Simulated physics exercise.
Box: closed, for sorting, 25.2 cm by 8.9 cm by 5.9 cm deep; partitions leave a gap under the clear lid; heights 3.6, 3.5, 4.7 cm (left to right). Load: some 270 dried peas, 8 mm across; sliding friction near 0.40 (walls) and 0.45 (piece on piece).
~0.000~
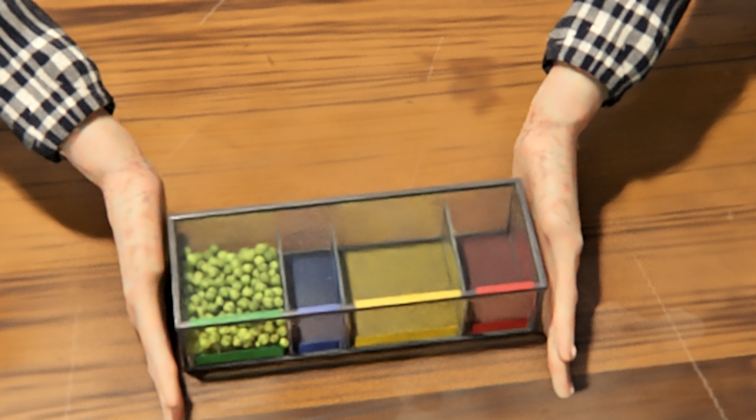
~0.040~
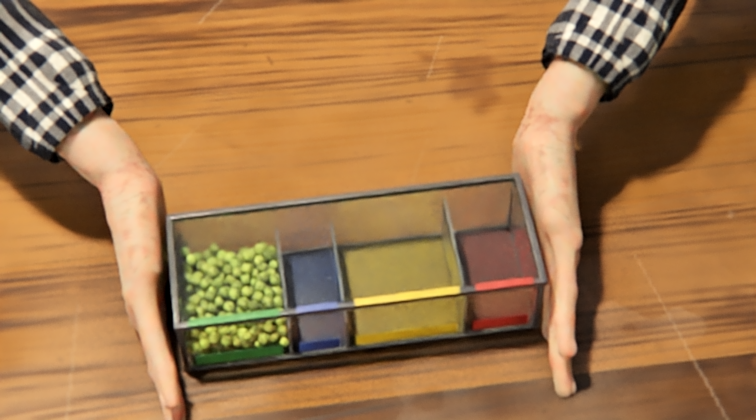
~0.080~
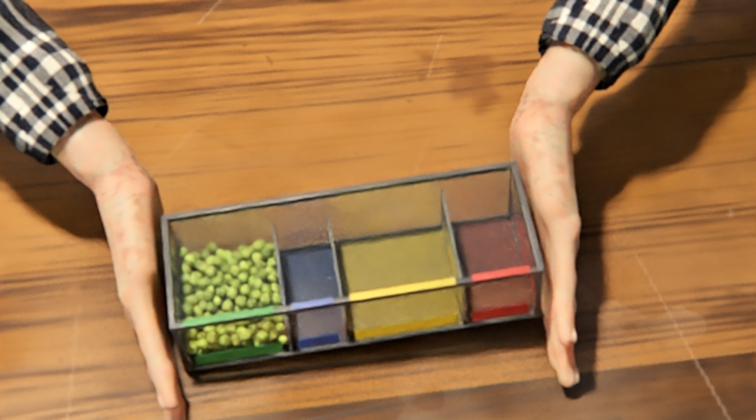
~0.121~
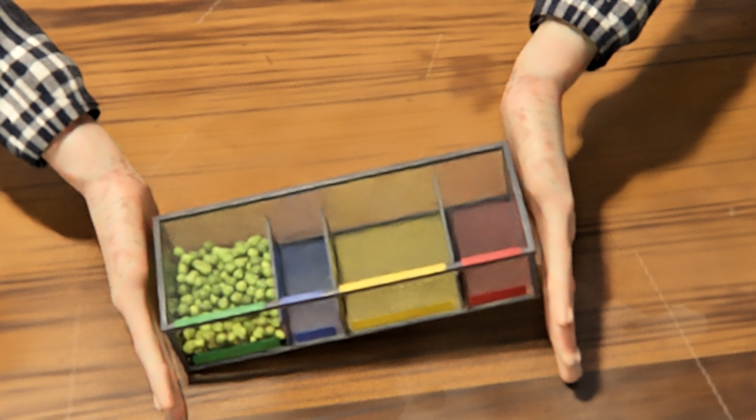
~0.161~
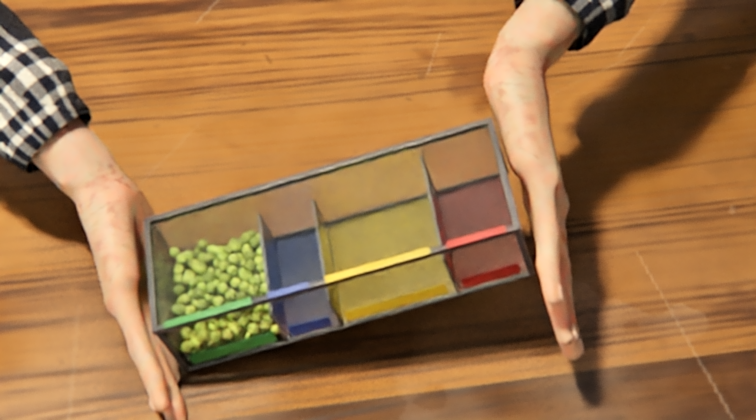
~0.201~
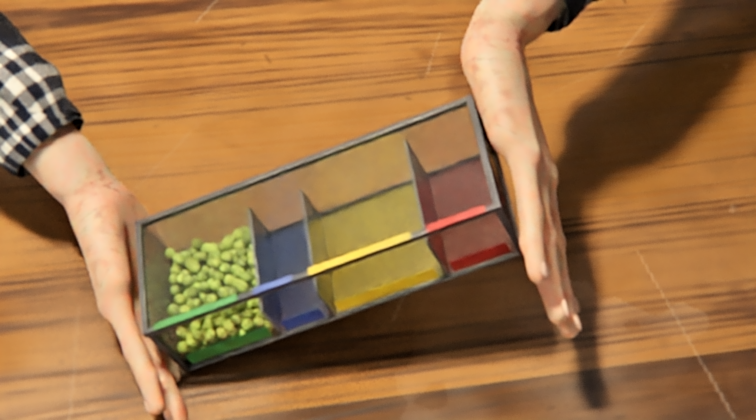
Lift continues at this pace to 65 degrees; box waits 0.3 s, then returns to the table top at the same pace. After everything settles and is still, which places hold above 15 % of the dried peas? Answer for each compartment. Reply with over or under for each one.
Red compartment: Under, blue compartment: Under, green compartment: Over, yellow compartment: Under.
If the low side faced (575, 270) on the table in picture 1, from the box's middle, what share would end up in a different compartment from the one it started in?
The share comes to about 40 in a hundred.
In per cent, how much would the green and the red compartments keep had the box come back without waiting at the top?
In per cent: Green 100; red 0.
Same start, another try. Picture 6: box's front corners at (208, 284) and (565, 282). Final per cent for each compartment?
Red 0 %; blue 5 %; green 75 %; yellow 20 %.
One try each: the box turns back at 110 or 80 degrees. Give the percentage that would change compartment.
Some 0 and 0 per cent.
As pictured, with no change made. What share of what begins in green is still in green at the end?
Fraction kept: Approx. 100 %.
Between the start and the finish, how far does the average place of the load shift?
It moves around 1.0 centimetres.
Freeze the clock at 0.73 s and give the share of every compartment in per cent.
In per cent: Red 0, blue 0, green 100, yellow 0.
Then, at 0.73 s, tilt 65 degrees; green 100 %.
After 1.08 s, tilt 36 degrees; green 100 %.
After 1.52 s, tilt 0 degrees; green 100 %.
In the end, at 2.2 s, red 0 %, blue 0 %, green 100 %, yellow 0 %.
